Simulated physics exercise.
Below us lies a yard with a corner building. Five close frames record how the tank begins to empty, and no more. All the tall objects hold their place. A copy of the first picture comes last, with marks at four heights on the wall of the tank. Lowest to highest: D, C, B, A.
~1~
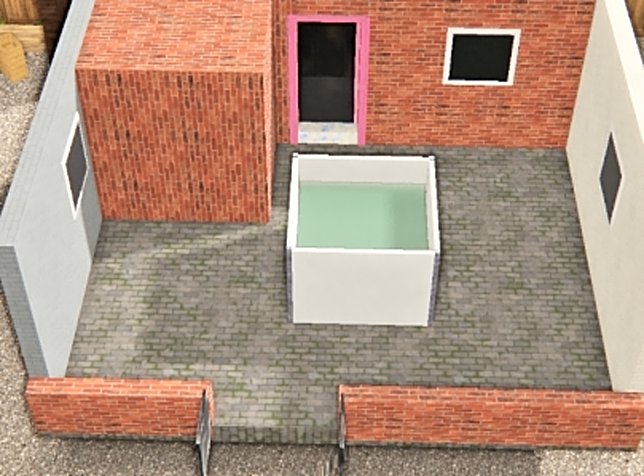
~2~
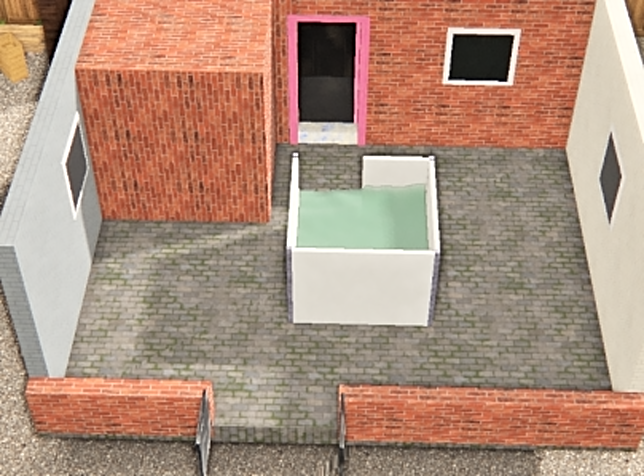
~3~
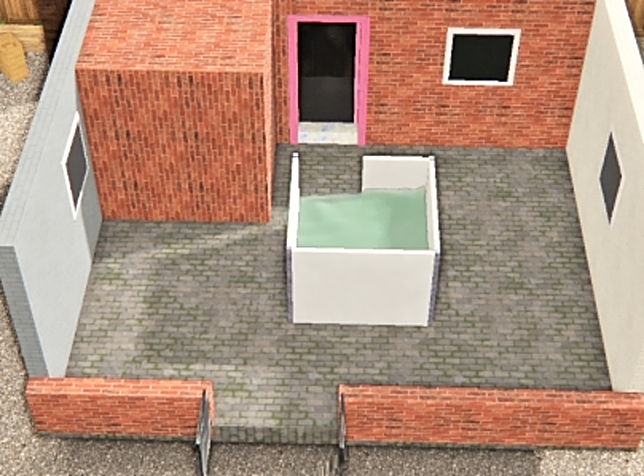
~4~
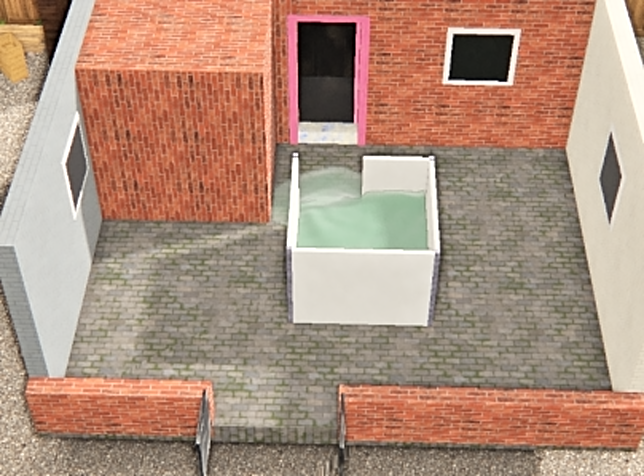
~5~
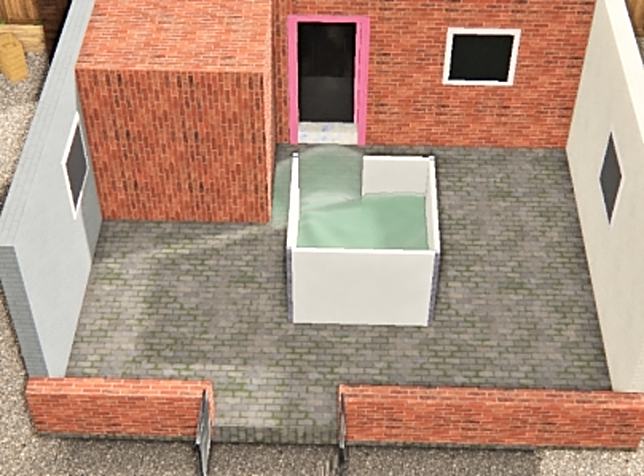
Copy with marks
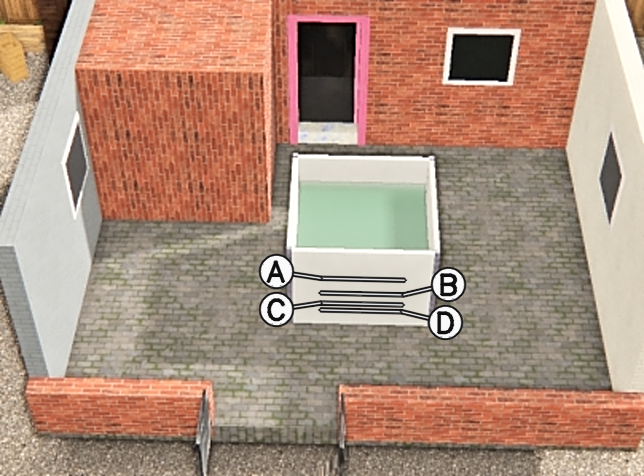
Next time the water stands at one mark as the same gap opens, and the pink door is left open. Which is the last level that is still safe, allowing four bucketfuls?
Go for C.
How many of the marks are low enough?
Two.
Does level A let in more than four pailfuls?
Yes, that goes wrong.
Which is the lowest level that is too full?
It is B.
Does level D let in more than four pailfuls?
No, that is safe.
In white, A at (362, 279); B at (361, 293); C at (361, 304); D at (361, 310); from the bottom up D, C, B, A.
With A, dozens of bucketfuls pour in.
With B, about 10 bucketfuls get in.
With C, a bucket or two gets in.
With D, nothing gets over.
